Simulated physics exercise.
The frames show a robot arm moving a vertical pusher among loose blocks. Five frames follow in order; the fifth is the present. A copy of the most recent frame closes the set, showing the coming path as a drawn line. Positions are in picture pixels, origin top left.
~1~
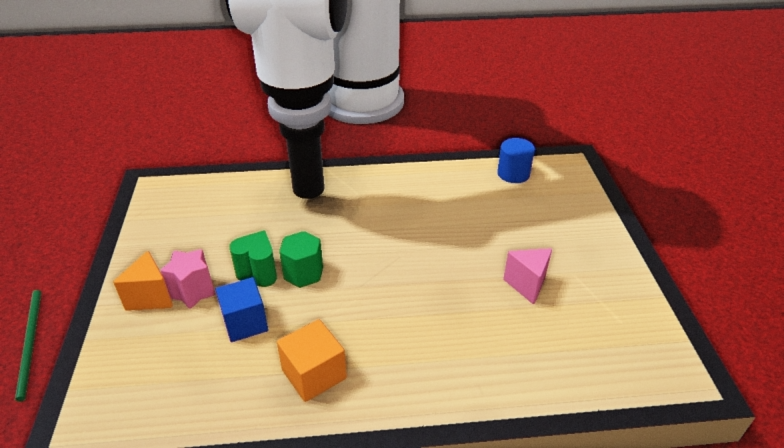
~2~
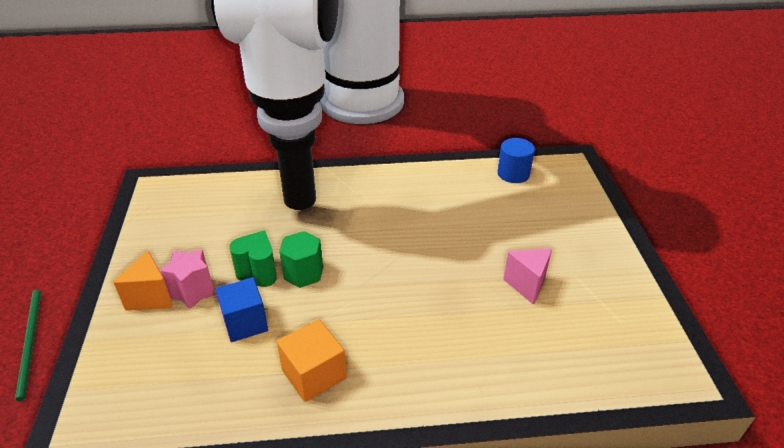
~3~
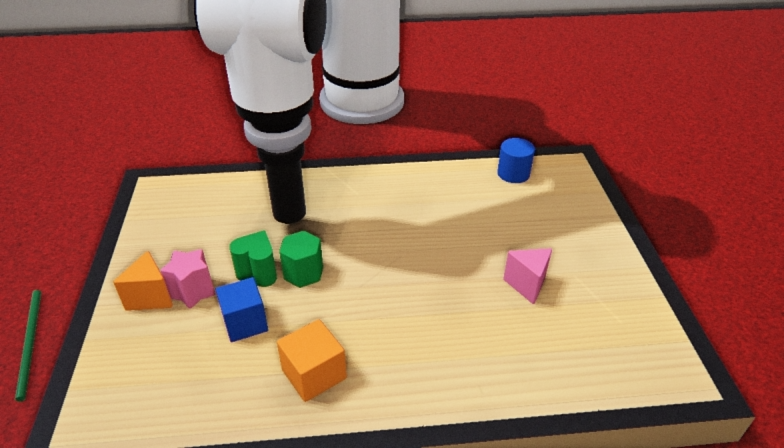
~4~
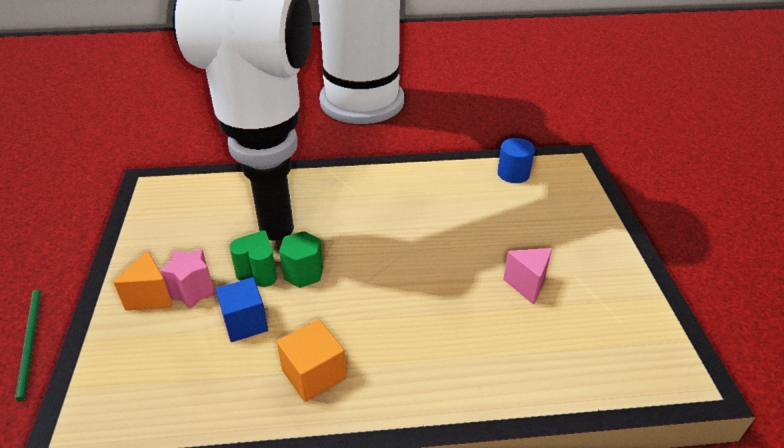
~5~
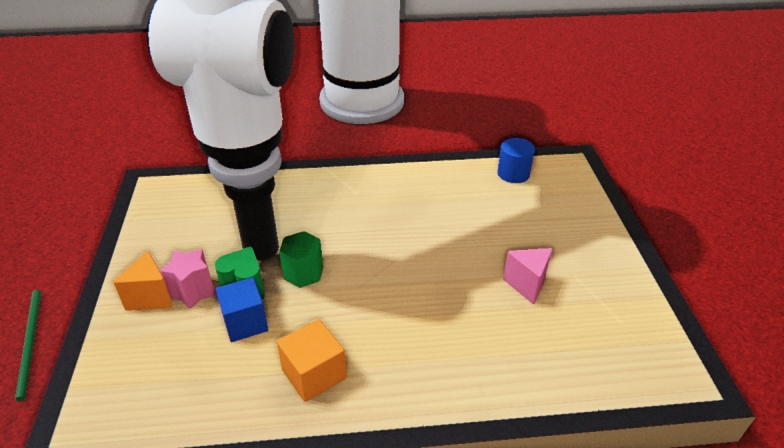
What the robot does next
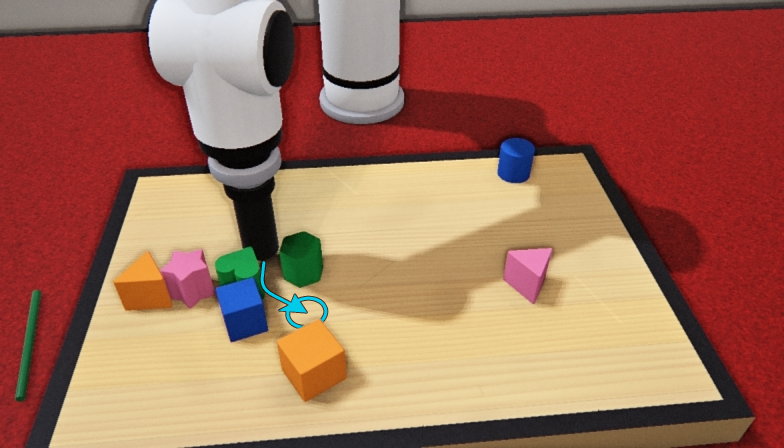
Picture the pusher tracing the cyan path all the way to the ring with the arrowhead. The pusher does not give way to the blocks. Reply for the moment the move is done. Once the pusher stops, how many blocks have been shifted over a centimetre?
Two blocks.
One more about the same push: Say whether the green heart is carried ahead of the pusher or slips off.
Most likely the green heart slides off.
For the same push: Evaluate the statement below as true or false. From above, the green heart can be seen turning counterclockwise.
The statement is incorrect.
Drawn move, from (264, 263) through (263, 284) and (282, 300) to (307, 312).
Halfway along, pusher at (268, 280); blue square at (230, 327), turned 40° clockwise; green heart at (243, 296).
At the end, pusher at (305, 299); blue square at (226, 331), turned 45° clockwise; green heart at (258, 301), turned 50° clockwise; green hexagonal block still.
